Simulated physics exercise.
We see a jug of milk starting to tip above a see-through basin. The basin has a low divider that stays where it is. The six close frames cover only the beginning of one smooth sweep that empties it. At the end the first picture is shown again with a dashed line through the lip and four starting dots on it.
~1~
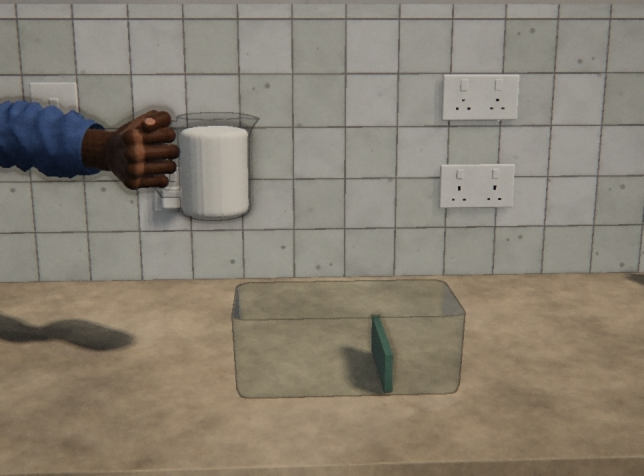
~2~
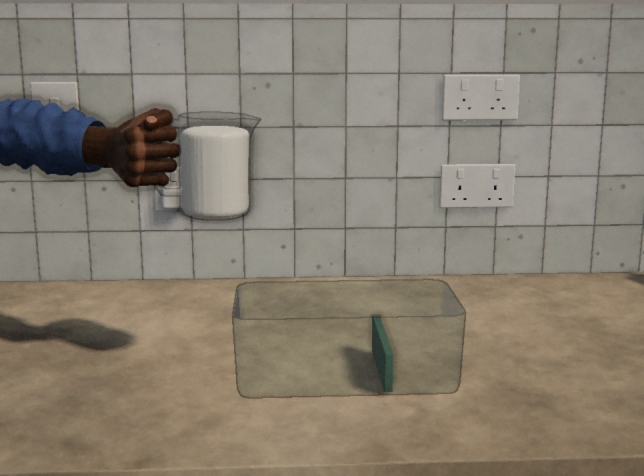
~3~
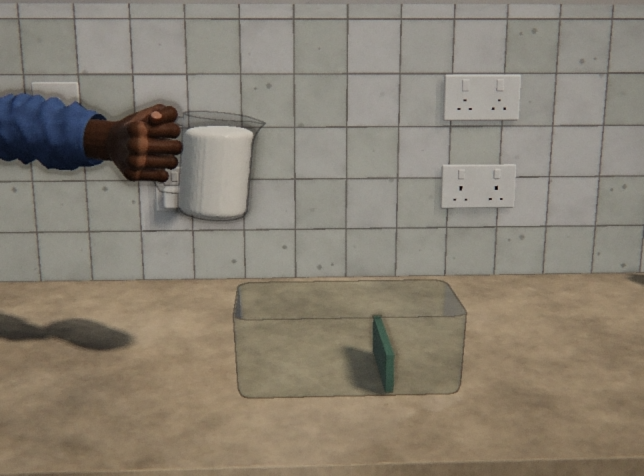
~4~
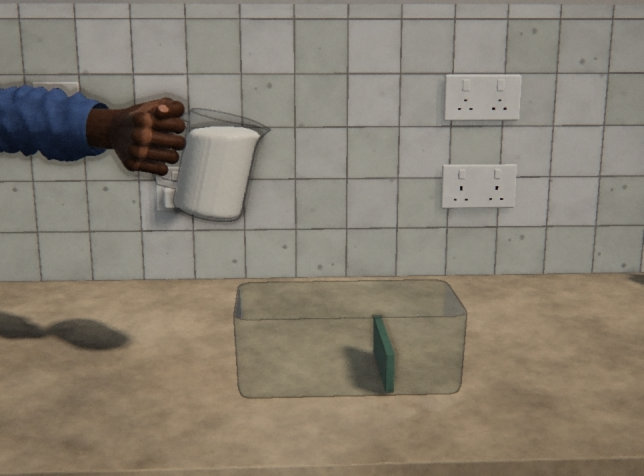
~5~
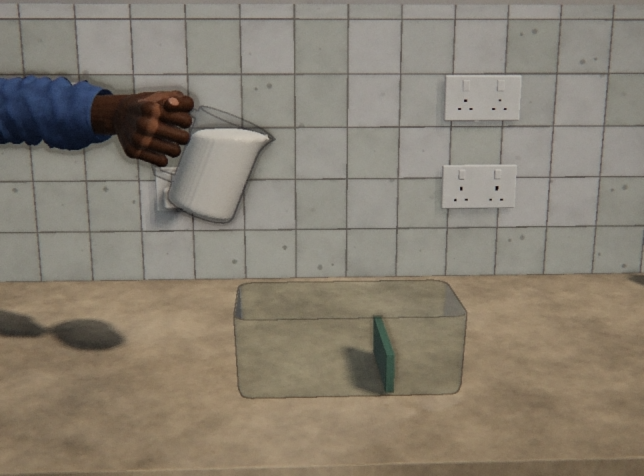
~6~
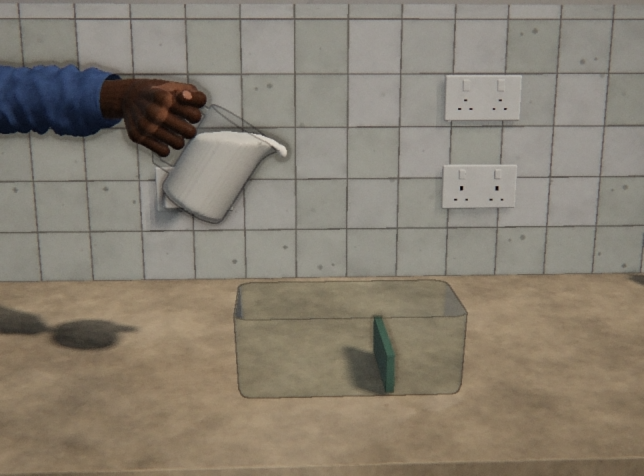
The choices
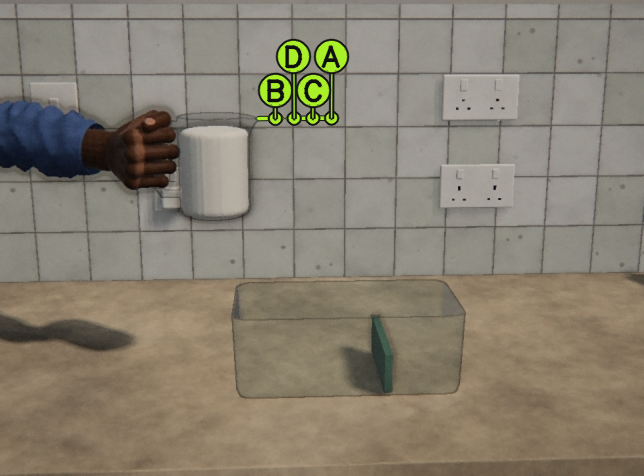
A hand tilts a jug of milk rightward above a clear basin until milk reaches the lip.
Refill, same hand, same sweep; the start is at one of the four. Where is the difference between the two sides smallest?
C.
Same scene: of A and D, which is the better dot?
The answer is A.
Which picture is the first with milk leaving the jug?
Picture 6.
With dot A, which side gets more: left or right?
The right side.
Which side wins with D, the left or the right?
The left side.
In lime, A at (331, 118); B at (275, 118); C at (312, 118); D at (294, 118).
For dot A, about 24 % ends left of the wall and 73 % right of it; 4 % is lost outside.
For dot B, about 90 % ends left of the wall and 4 % right of it; 5 % is lost outside.
For dot C, about 52 % ends left of the wall and 46 % right of it.
For dot D, about 88 % ends left of the wall and 5 % right of it; 7 % is lost outside.
